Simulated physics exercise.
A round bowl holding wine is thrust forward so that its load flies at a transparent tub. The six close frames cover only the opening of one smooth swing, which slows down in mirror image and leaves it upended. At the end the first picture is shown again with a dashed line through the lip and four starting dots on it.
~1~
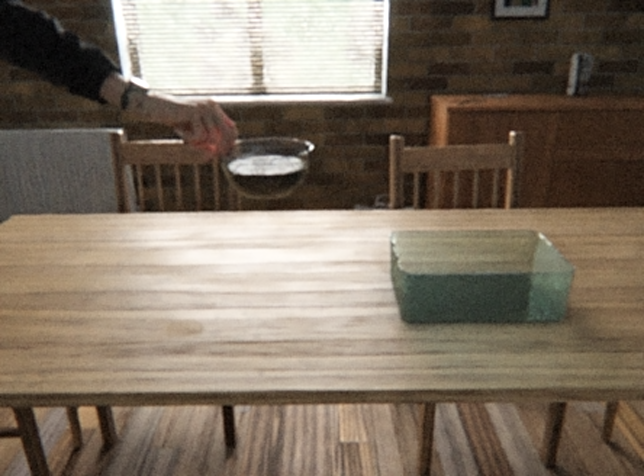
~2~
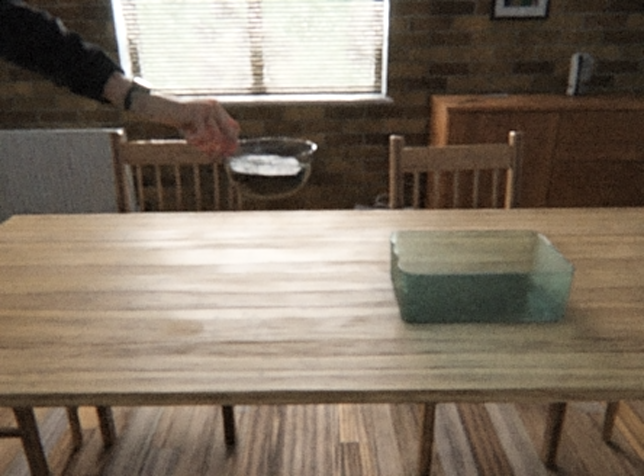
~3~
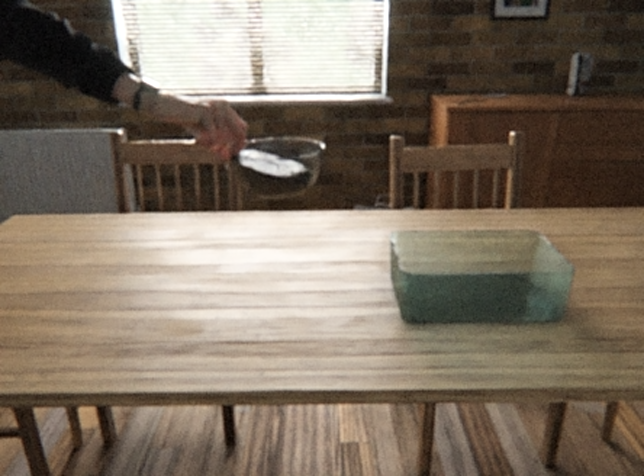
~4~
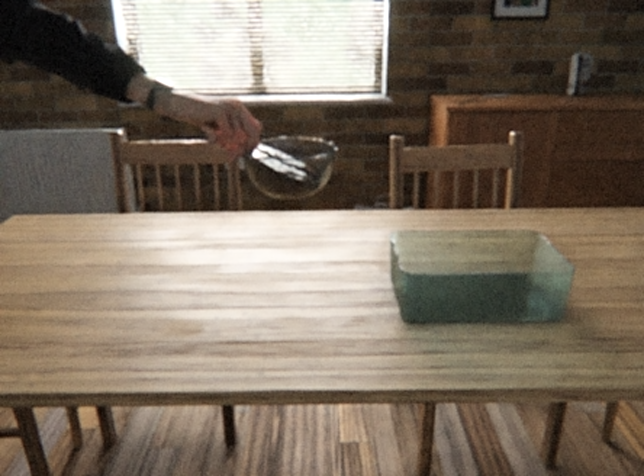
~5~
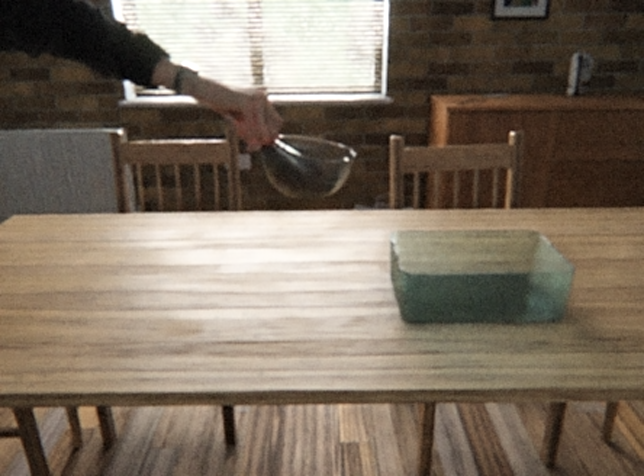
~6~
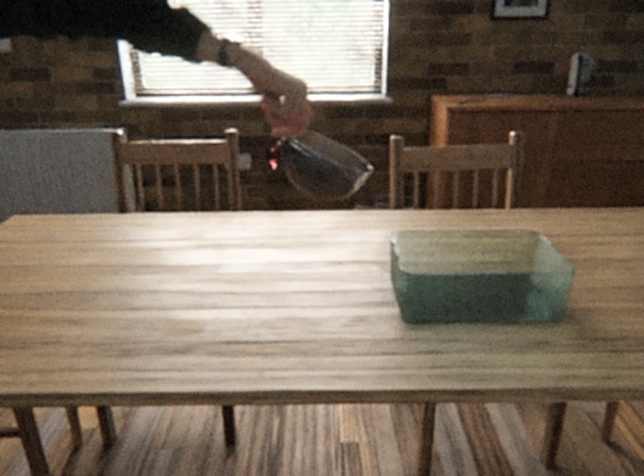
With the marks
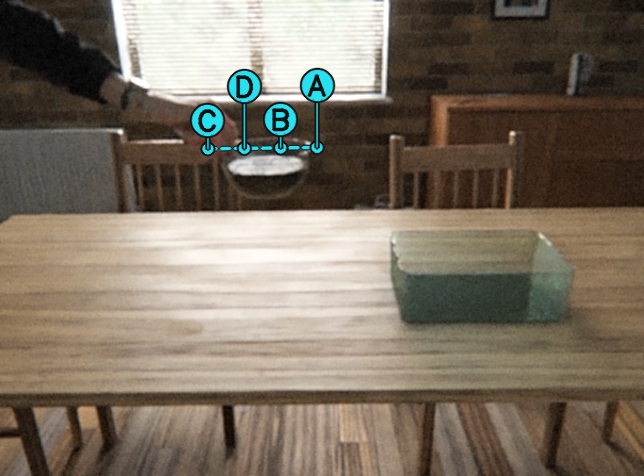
The video shows a hand holding a round glass bowl of liquid above a wooden table, left of a transparent tub; the arm moves the bowl slightly rightward as the liquid sloshes, then tips it toward the tub.
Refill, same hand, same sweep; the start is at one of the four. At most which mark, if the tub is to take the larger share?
That is spot B.
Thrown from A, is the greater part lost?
No, that is safe.
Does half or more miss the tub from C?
Yes.
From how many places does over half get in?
Two of the four.
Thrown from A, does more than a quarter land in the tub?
Yes.
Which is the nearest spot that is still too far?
Spot D.
On the marked copy, A at (317, 147); B at (280, 147); C at (207, 148); D at (244, 148).
For spot A, about 80 % lands in the tub, 8 % falls short and 12 % goes beside or beyond.
For spot B, about 66 % lands in the tub, 27 % falls short and 7 % goes beside or beyond.
For spot C, about 0 % lands in the tub, 99 % falls short.
For spot D, about 27 % lands in the tub, 68 % falls short and 4 % goes beside or beyond.
